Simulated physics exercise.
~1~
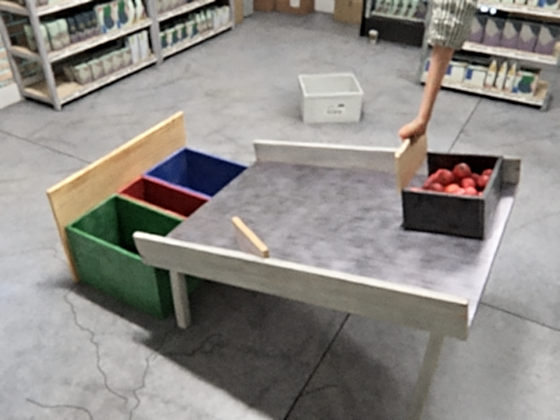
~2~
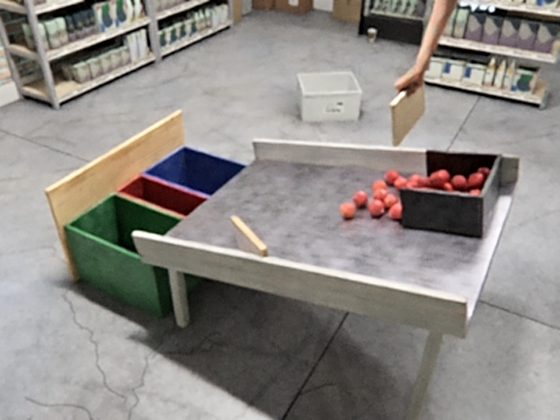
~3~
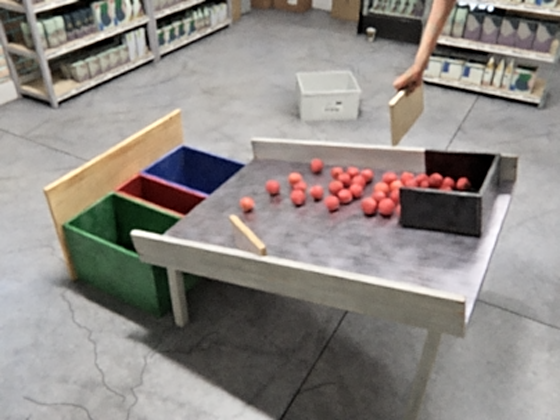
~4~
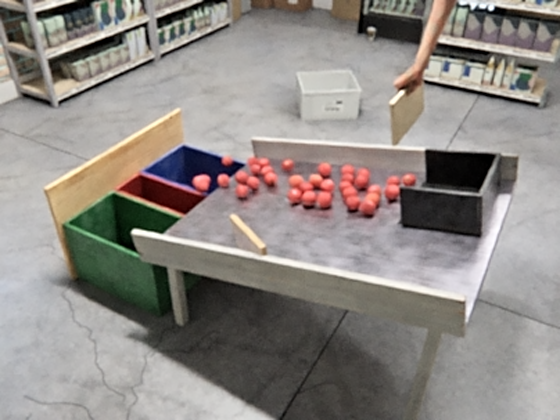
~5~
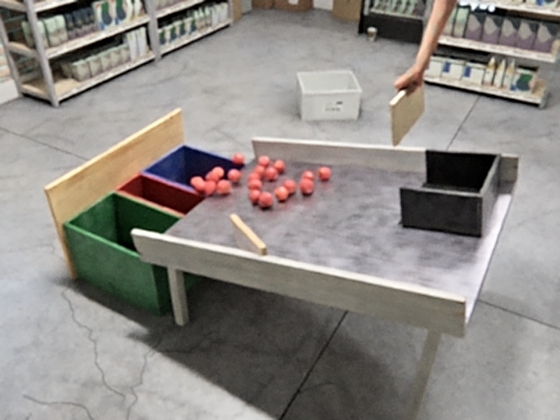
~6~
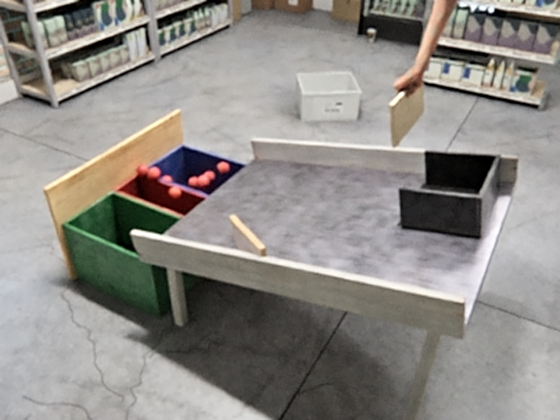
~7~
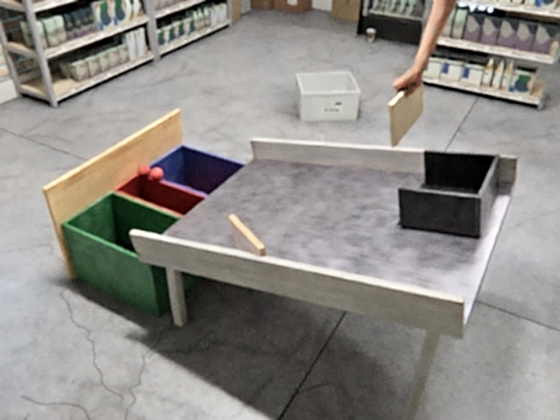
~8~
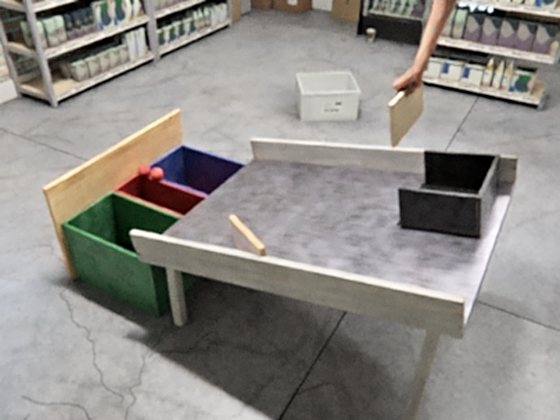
In a shop-like room with a grey concrete floor and stocked shelves behind, a slightly swaying view looks down on a walled, sloping grey table. A black box of red balls sits at its right end, a small angled wooden strip lies on the surface, and green, red and blue bins stand at the left. A hand lifts a wooden gate from the box, and the balls spill out. They roll leftward in a spreading stream, passing behind the strip, and drop into the blue and red bins. The table and box end empty, with a ball or so still showing above the red bin.
